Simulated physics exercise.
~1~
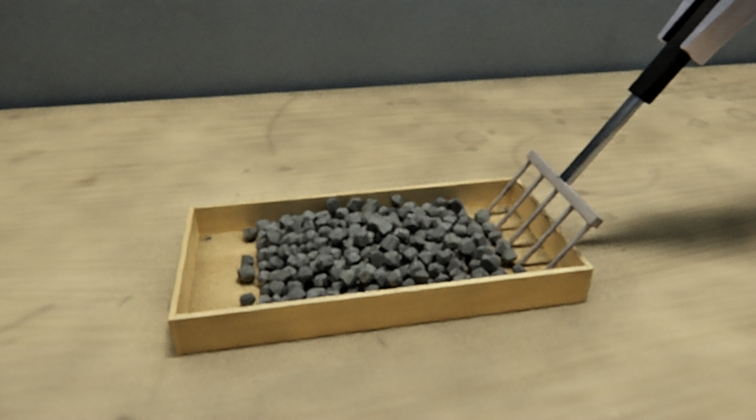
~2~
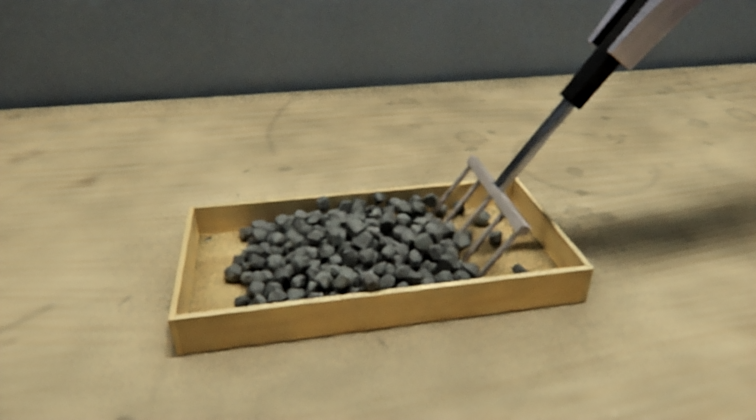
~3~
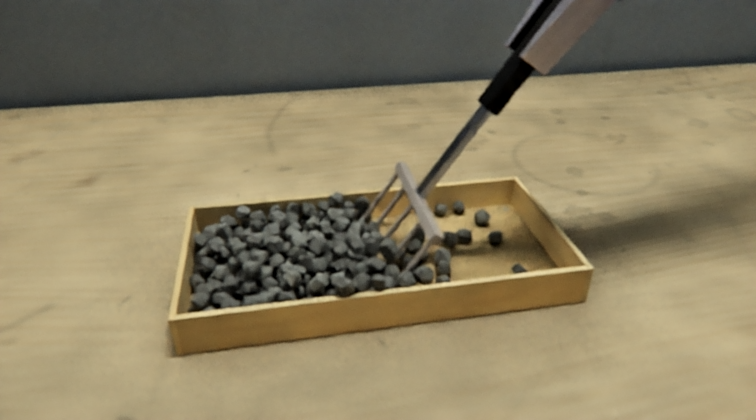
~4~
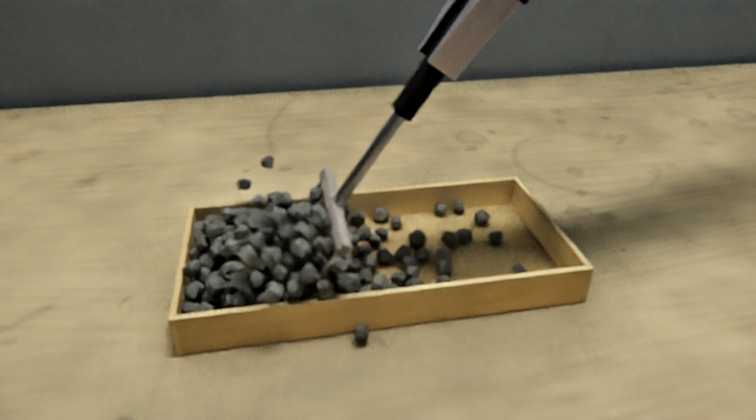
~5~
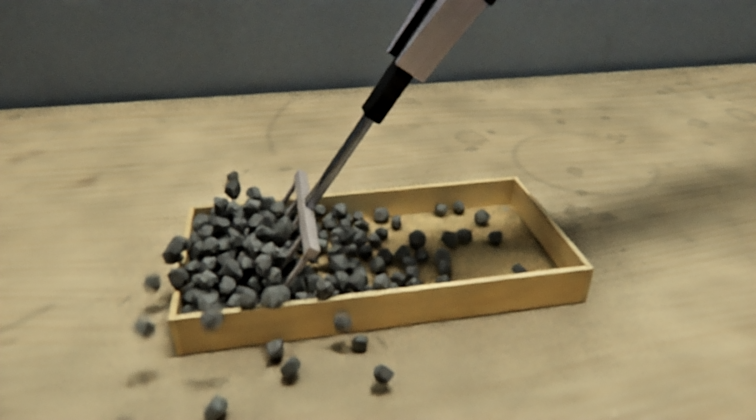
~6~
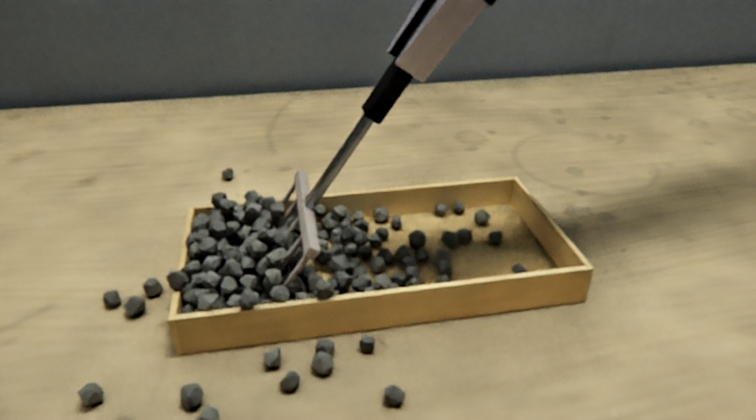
On a wooden table, a fork pushes dark pebbles left across a tray, spilling some.
